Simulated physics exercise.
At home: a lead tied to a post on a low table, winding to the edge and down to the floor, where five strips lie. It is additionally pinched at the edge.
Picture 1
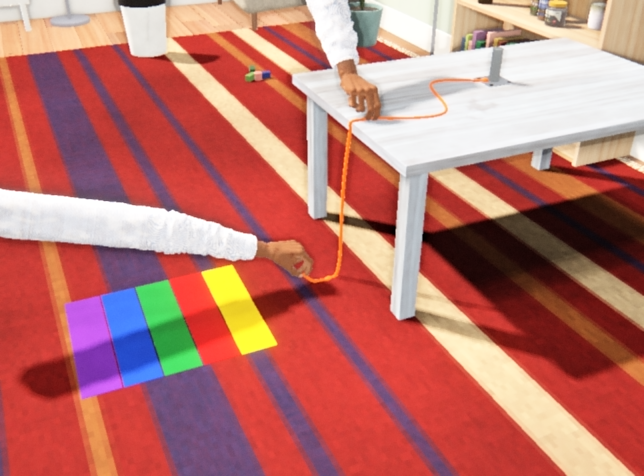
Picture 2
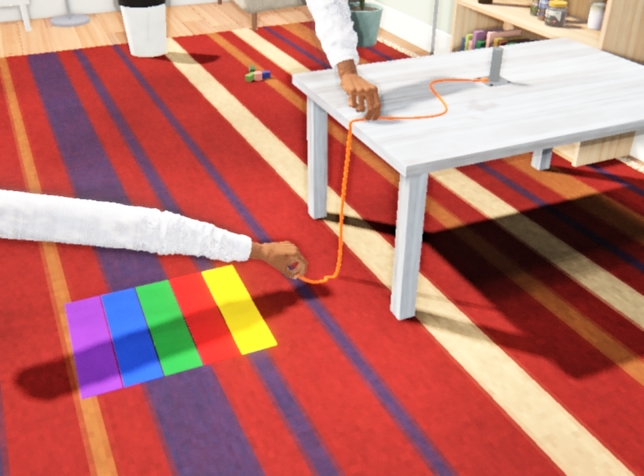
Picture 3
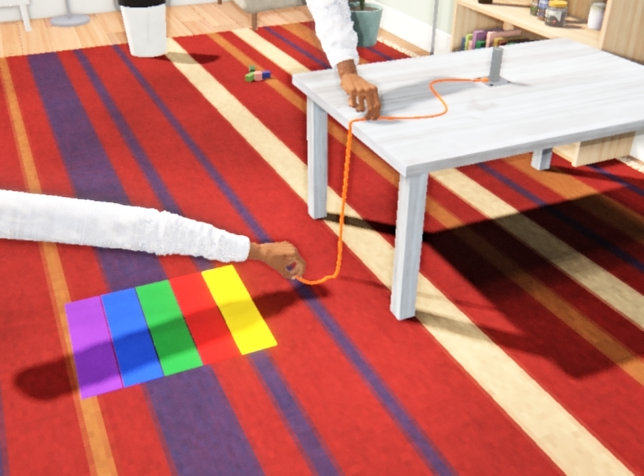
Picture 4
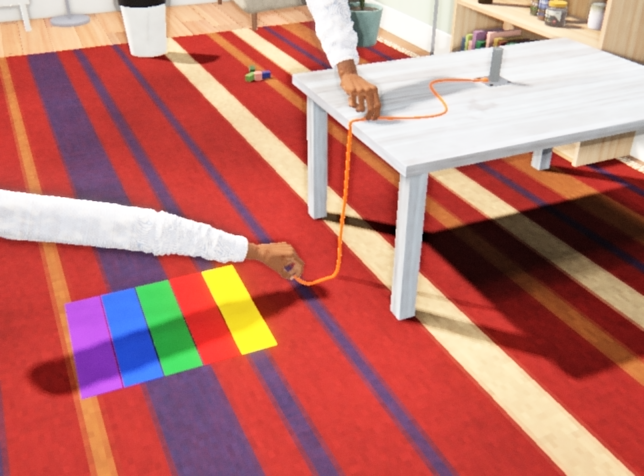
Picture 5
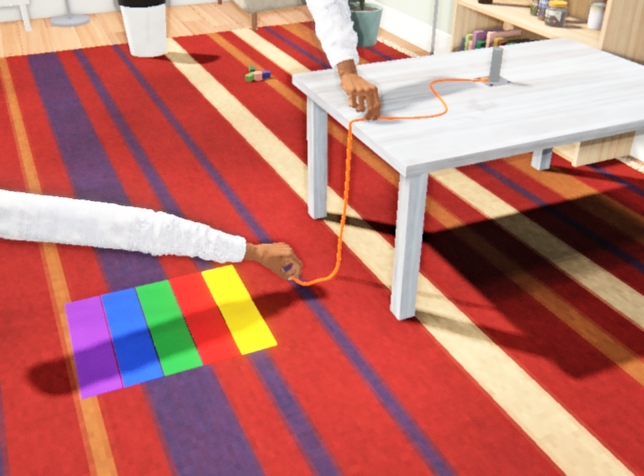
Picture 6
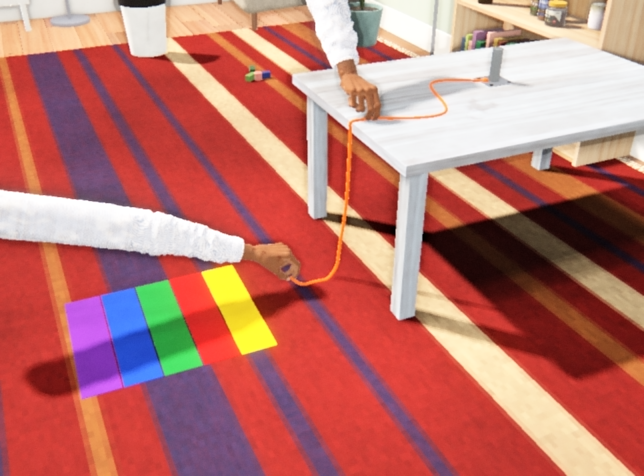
The footage shows one hand pinching an orange cord at the edge of a low white table while another holds its end near five coloured strips on a striped rug, shifting it very slightly left, with little else moving.
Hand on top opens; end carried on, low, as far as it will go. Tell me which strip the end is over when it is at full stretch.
It is over the blue strip.
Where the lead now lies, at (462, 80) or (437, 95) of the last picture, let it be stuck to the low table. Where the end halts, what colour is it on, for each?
Strip by try: Blue / green.
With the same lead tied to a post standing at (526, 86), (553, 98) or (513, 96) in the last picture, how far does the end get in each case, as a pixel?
Respectively (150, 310), (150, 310) and (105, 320).
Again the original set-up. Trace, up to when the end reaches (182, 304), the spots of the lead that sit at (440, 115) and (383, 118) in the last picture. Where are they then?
(373, 112), then (344, 149).
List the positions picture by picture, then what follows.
In the first picture, end (303, 274); yellow (251, 333); red (215, 343); green (178, 353); blue (139, 363); purple (98, 374).
In the second picture, end (298, 275); lead through (455, 80) (439, 98) (420, 118) (351, 128) (343, 200) (340, 260).
In the third picture, end (296, 276).
In the fourth picture, end (294, 276); lead through (455, 80) (439, 98) (420, 118) (351, 128) (345, 200) (339, 260).
In the fifth picture, end (293, 277).
In the sixth picture, end (291, 277); lead through (455, 80) (439, 98) (420, 118) (351, 128) (347, 199) (338, 260).
A little later, end near (183, 304); over red.
Next, end near (147, 312); over green.
When it is tight, end near (125, 318); over blue. The blue one.
